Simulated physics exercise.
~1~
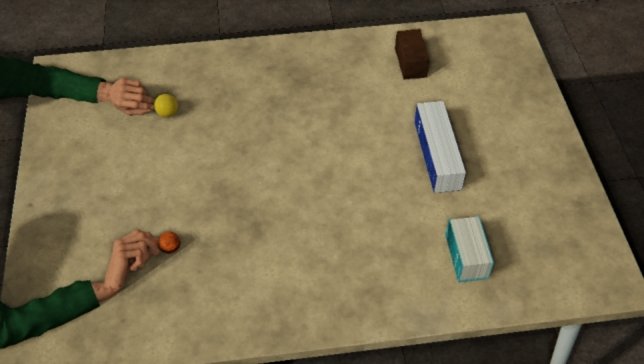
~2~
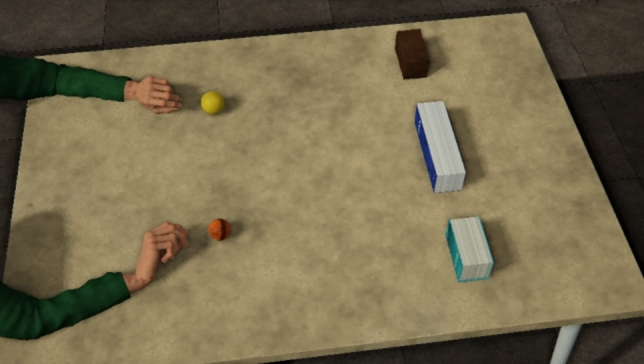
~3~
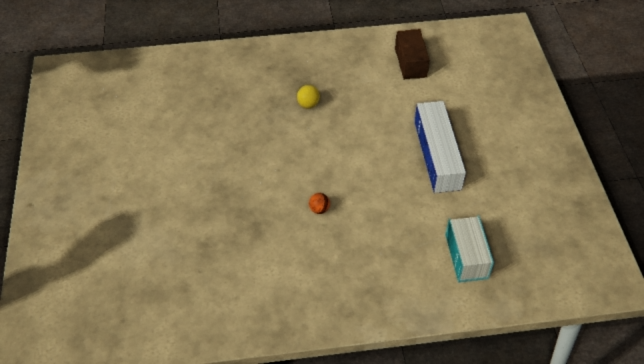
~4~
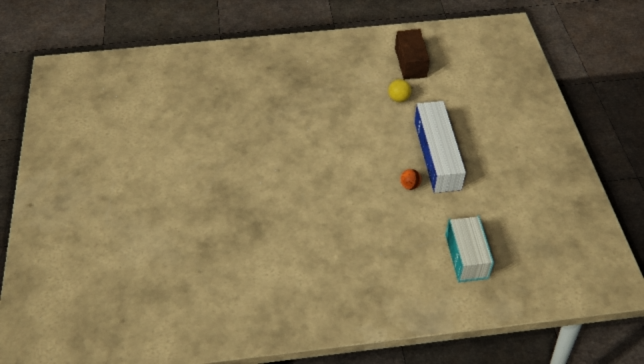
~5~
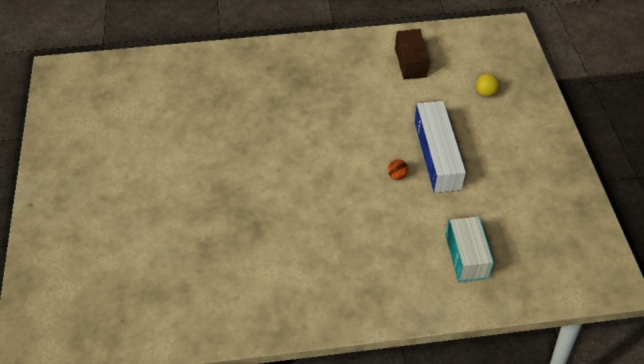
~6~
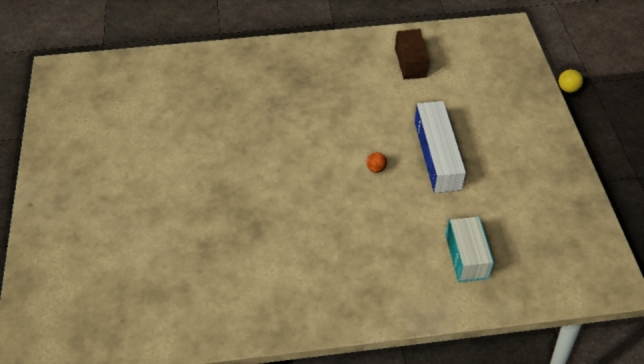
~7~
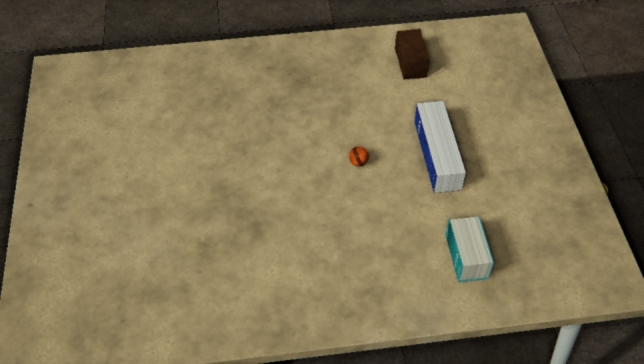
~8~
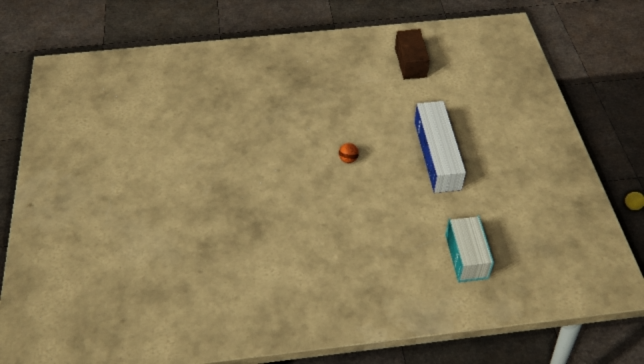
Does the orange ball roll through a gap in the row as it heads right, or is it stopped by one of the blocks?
It is stopped by the blue book and bounces back to the left. Only the yellow round thing rolls through a gap.
